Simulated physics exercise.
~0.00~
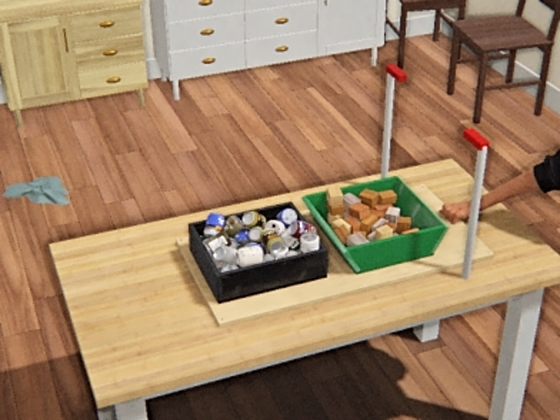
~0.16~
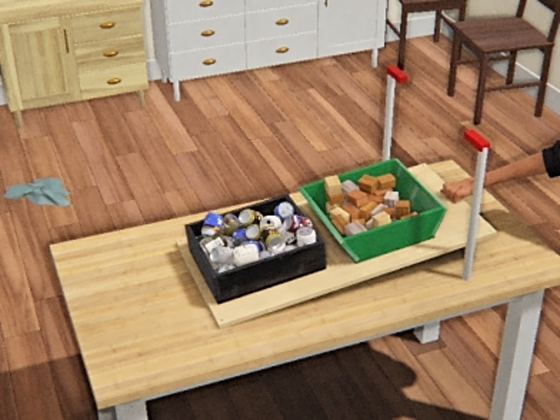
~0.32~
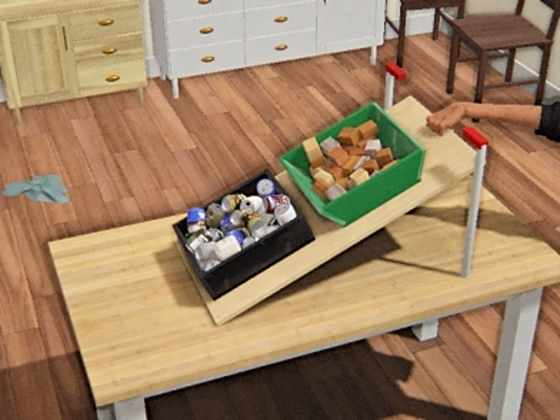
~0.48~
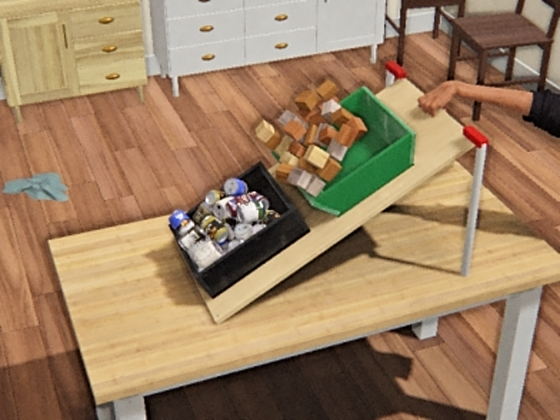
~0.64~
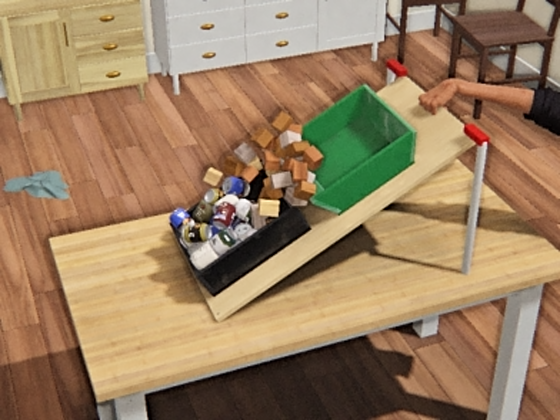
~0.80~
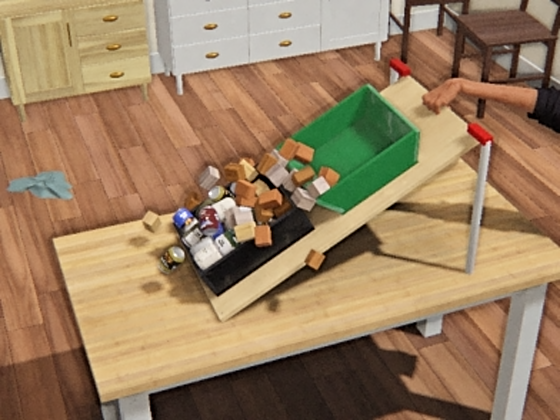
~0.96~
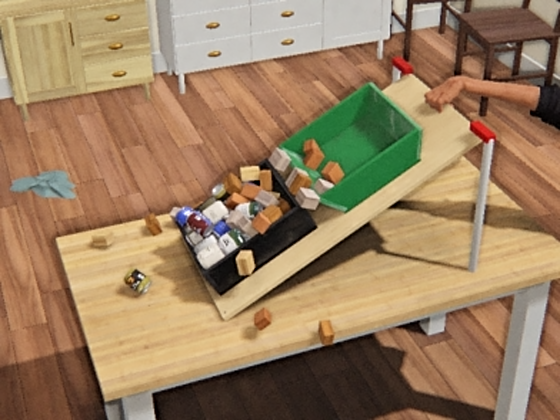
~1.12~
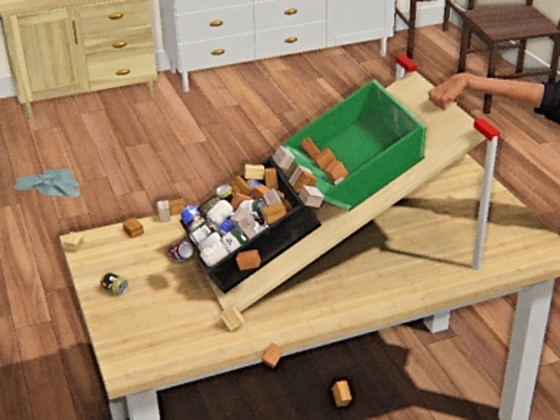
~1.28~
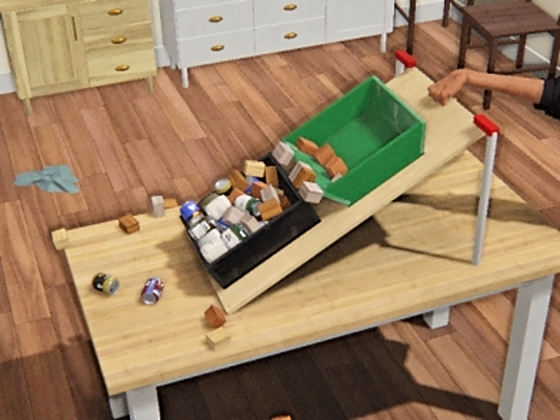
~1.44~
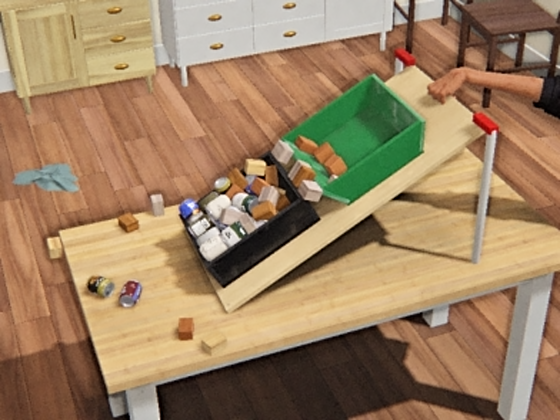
A hinged board tilts up and stops, throwing most wooden blocks from the green tub downhill.
